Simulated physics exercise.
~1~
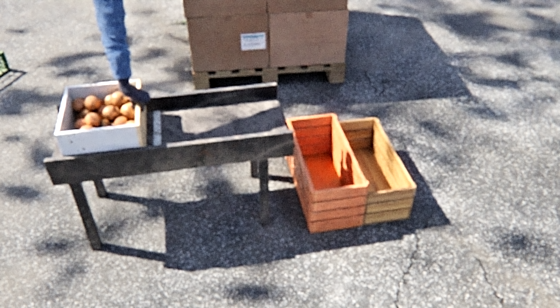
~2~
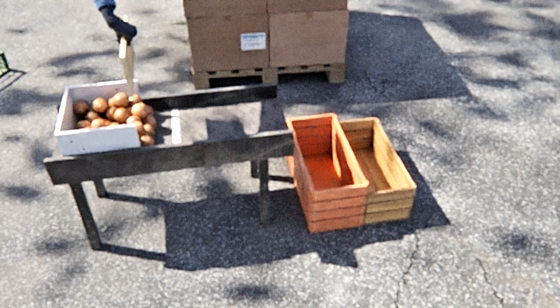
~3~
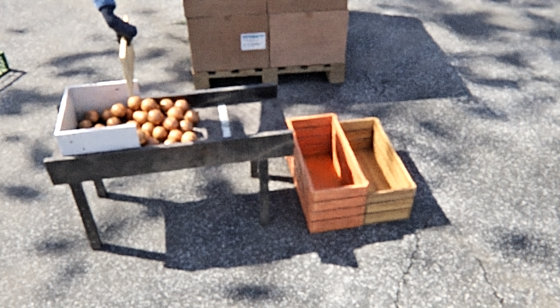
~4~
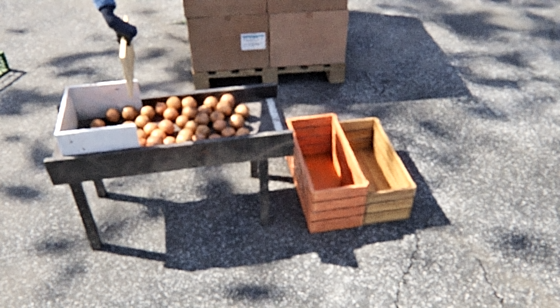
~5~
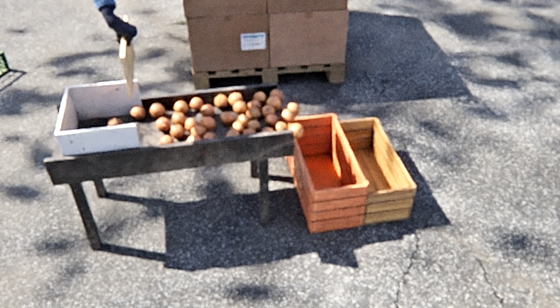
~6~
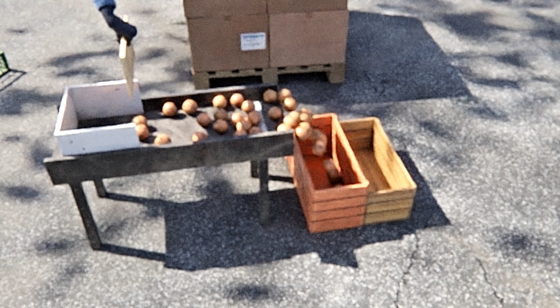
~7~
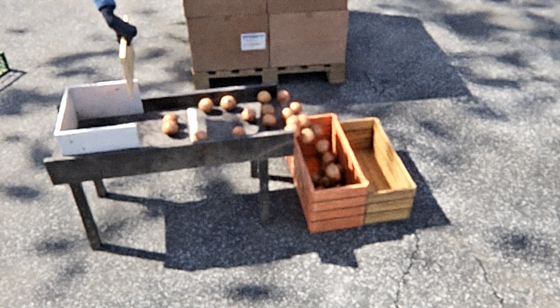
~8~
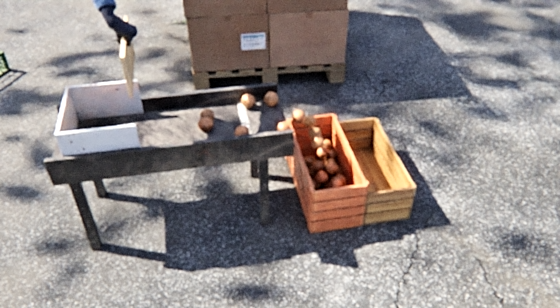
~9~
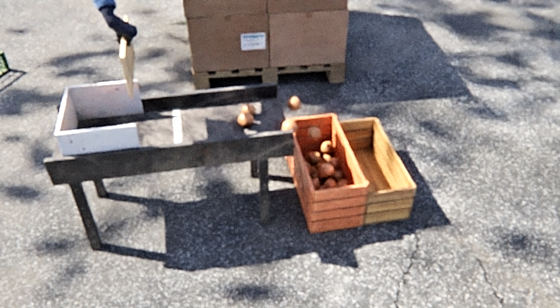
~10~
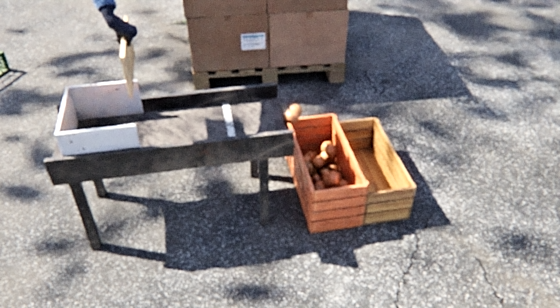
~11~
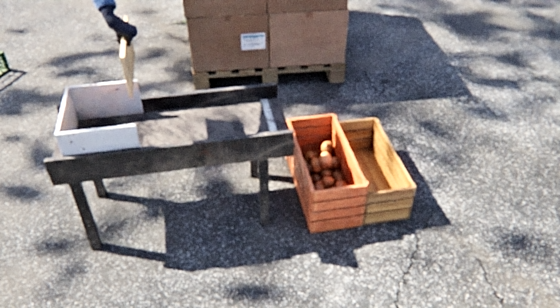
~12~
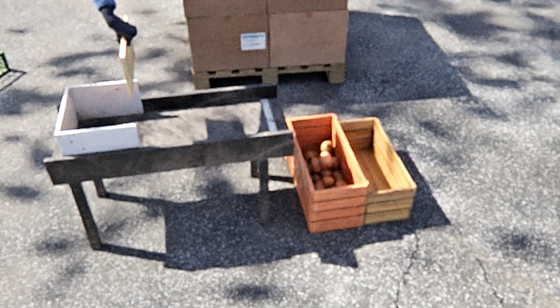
On sunlit pavement, a belt carries brown onions right from a white pen into an orange box.
